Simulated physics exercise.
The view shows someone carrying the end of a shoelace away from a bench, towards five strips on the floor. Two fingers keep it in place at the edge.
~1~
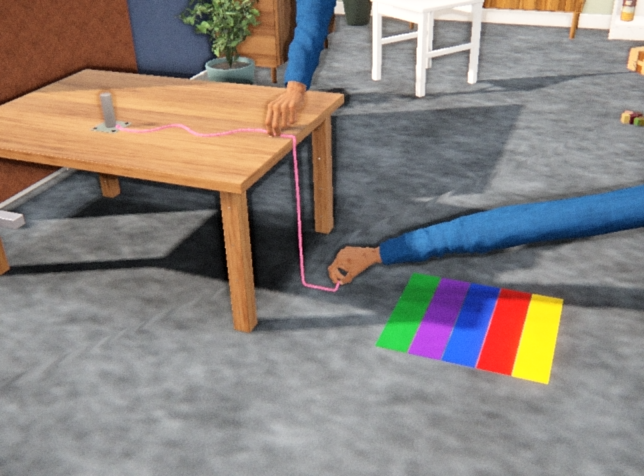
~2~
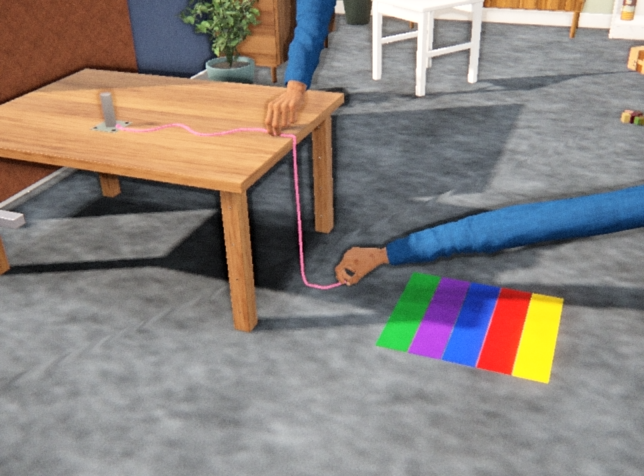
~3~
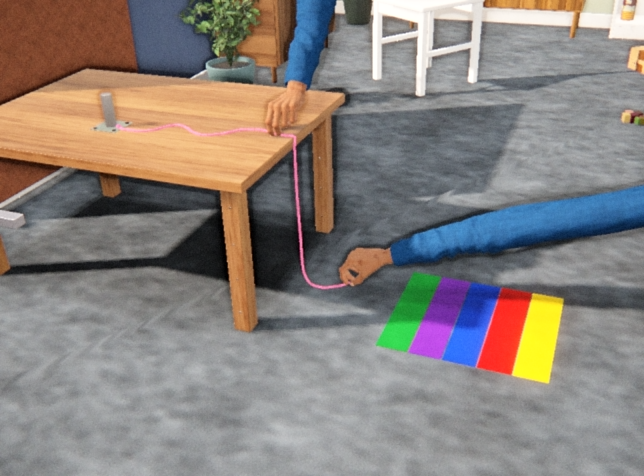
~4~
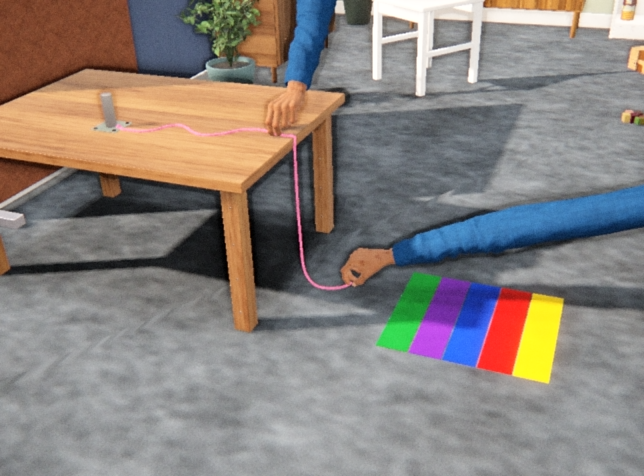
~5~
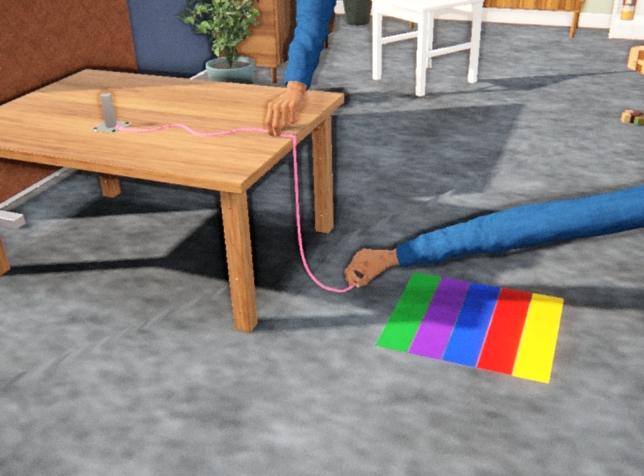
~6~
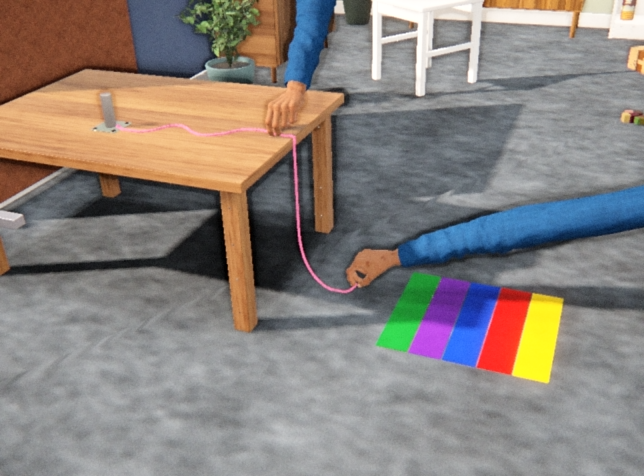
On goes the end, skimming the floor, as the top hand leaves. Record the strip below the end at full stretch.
Below the end: Blue.
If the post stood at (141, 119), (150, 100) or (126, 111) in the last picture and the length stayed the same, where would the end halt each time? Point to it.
First (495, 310), then (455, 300), and last (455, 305).
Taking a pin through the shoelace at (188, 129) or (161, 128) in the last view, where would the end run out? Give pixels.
In order, the pixels are (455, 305) and (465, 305).
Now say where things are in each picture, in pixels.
In the first frame, end (339, 281); green (398, 334); purple (430, 341); blue (464, 348); red (498, 355); yellow (534, 363).
In the second frame, end (345, 282); shoelace through (141, 131) (191, 131) (253, 130) (295, 155) (299, 217) (302, 271).
In the third frame, end (349, 282).
In the fourth frame, end (351, 283); shoelace through (142, 132) (192, 131) (253, 130) (295, 155) (299, 217) (305, 271).
In the fifth frame, end (355, 284).
In the sixth frame, end (357, 284); shoelace through (141, 132) (191, 132) (253, 130) (295, 155) (298, 217) (311, 271).
A little later, end near (418, 296); over green.
Next, end near (454, 302); over purple.
When it is tight, end near (475, 306); over blue. It gets as far as the blue strip.
